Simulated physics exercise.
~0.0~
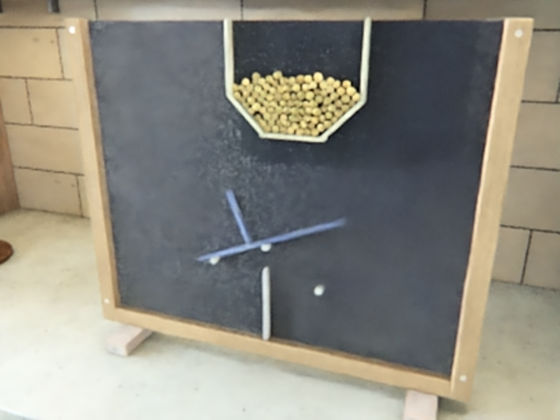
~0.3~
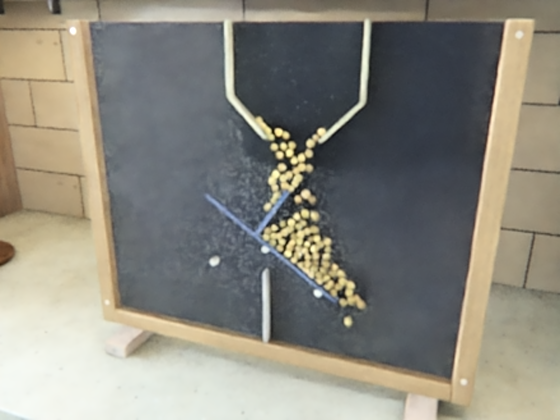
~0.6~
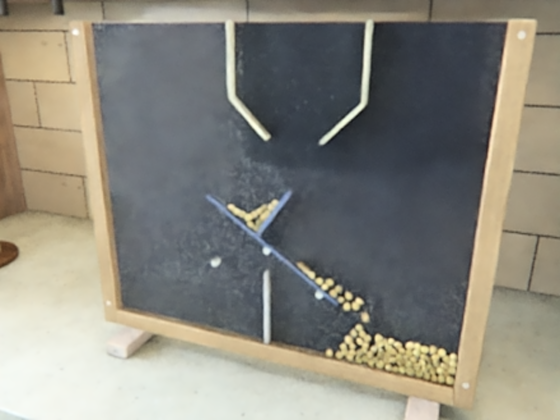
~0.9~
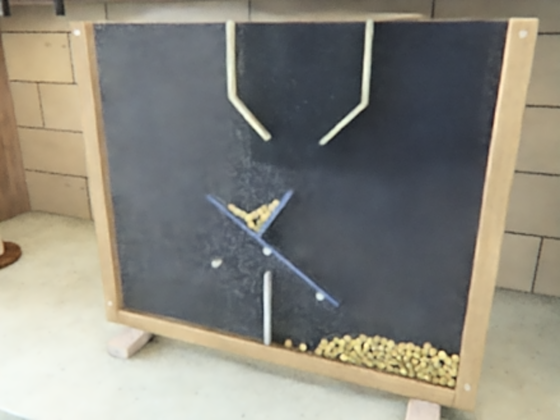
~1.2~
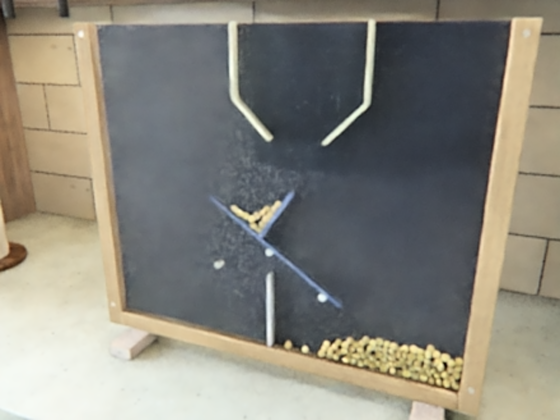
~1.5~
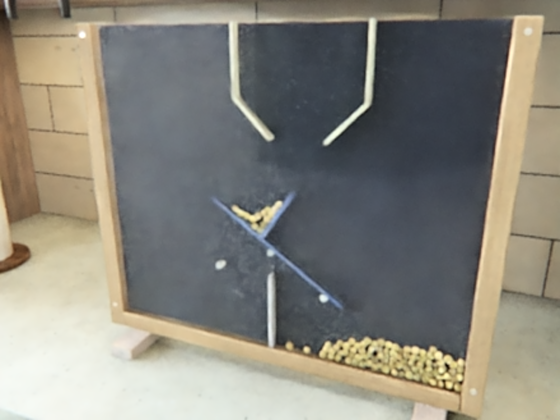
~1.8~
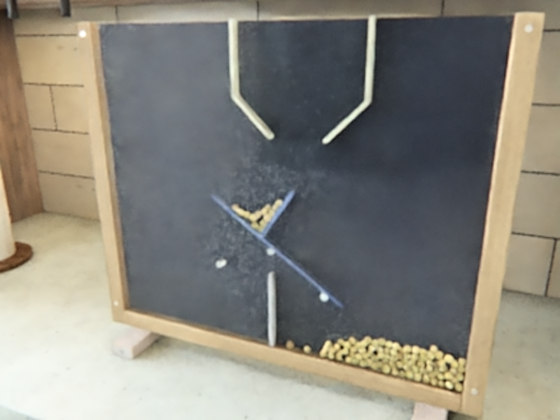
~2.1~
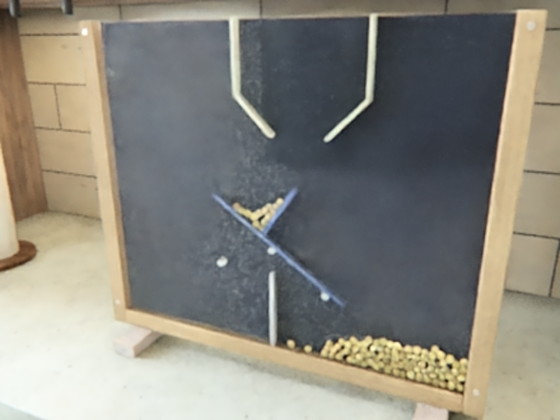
Soya beans pouring from a hopper onto a blue tipping tray, sliding into the right bin, a few staying on the tray.
